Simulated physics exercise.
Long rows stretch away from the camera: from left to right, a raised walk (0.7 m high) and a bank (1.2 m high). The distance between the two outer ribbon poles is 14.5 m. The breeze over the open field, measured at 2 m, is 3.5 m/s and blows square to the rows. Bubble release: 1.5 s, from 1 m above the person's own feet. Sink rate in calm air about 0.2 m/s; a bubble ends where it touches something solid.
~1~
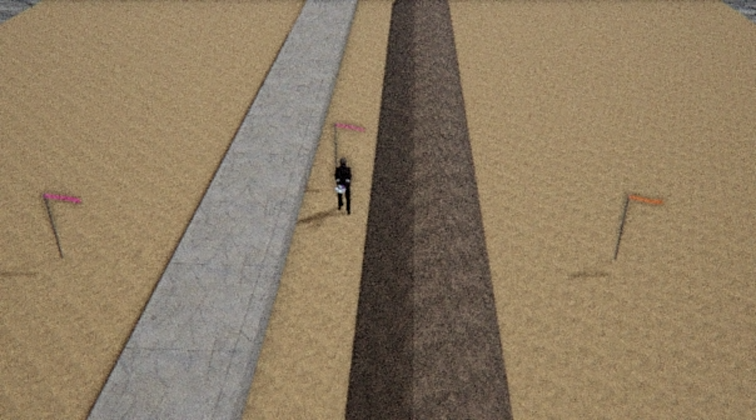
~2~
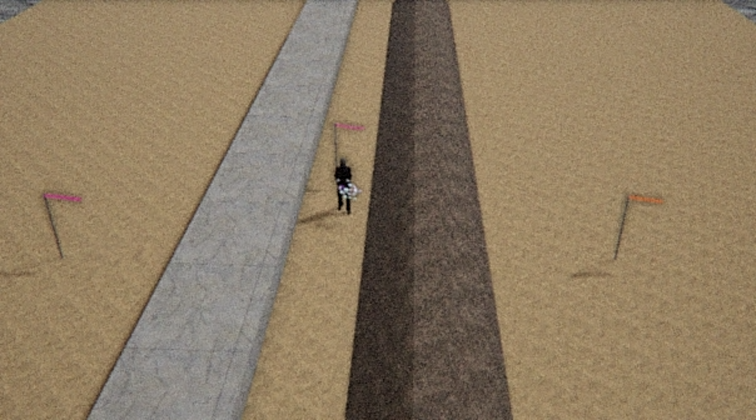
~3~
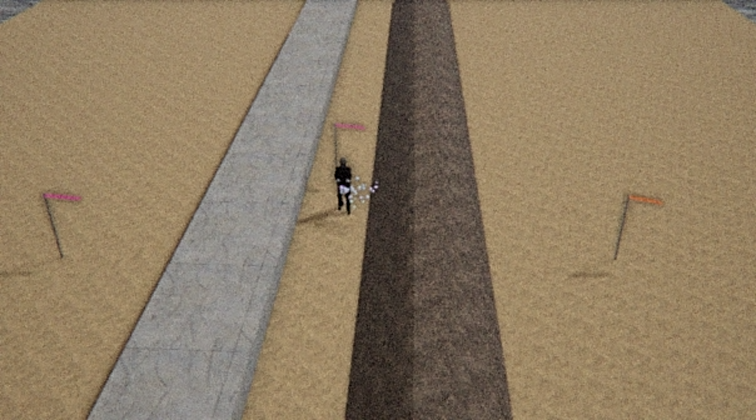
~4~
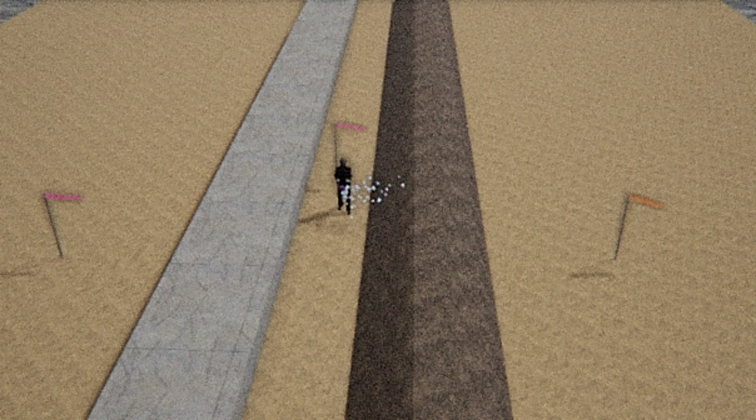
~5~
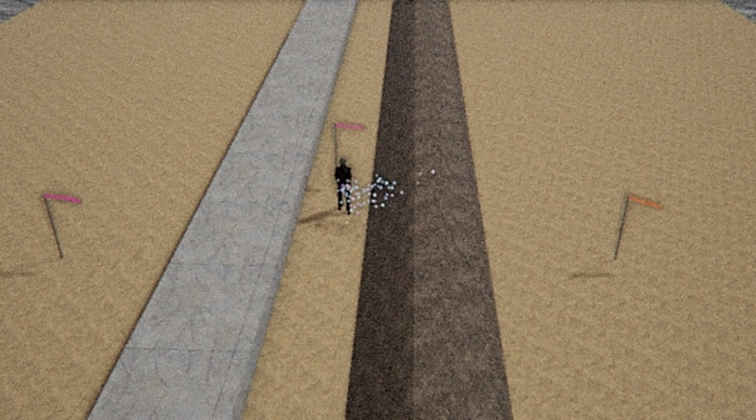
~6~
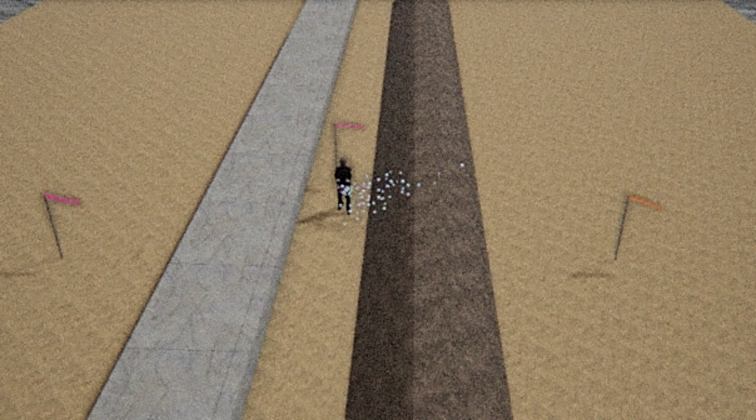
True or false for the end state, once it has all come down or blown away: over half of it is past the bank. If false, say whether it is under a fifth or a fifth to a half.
False, a fifth to a half.
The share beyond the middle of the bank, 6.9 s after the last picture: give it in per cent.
My guess is close to 35 %.
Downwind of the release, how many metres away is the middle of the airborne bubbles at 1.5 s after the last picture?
1.5 m.
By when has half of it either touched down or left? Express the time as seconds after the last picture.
About 2.6 seconds.
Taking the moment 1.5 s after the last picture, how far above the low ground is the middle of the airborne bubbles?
1.0 m.
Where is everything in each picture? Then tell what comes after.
The left ribbon ends at (80, 201), leaning 80 degrees to the right and the bubbles in the air span x = 340 to 345 around y = 190, in the first picture.
The right ribbon ends at (663, 202), leaning 80 degrees to the right and the bubbles in the air span x = 340 to 360 around y = 190, in the second picture.
The inner ribbon ends at (365, 129), leaning 85 degrees to the right, the bubbles in the air span x = 340 to 375 around y = 190 and the top of the bank crosses (427, 186), in the third picture.
The left ribbon ends at (81, 198), leaning 85 degrees to the right and the bubbles in the air span x = 345 to 385 around y = 190, in the fourth picture.
The right ribbon ends at (662, 207), leaning 70 degrees to the right and the bubbles in the air span x = 340 to 395 around y = 190, in the fifth picture.
The inner ribbon ends at (365, 127), leaning 85 degrees to the right, the bubbles in the air span x = 340 to 410 around y = 190 and the top of the bank crosses (427, 186), in the sixth picture.
Then, 1.5 s after the last picture, 31 % is no longer flying here, and 29 % is beyond the bank; the middle of what still flies is 1.0 m above the low ground, near (389, 193).
Then, 3.0 s after the last picture, 54 % is no longer flying here, and 35 % is beyond the bank; the middle of what still flies is 1.0 m above the low ground, near (540, 194).
Then, 6.9 s after the last picture, 79 % is no longer flying here, and 36 % is beyond the bank.
Then, 19.0 s after the last picture, 100 % is no longer flying here, and 36 % is beyond the bank.
Then, 44.0 s after the last picture, 100 % is no longer flying here, and 36 % is beyond the bank.
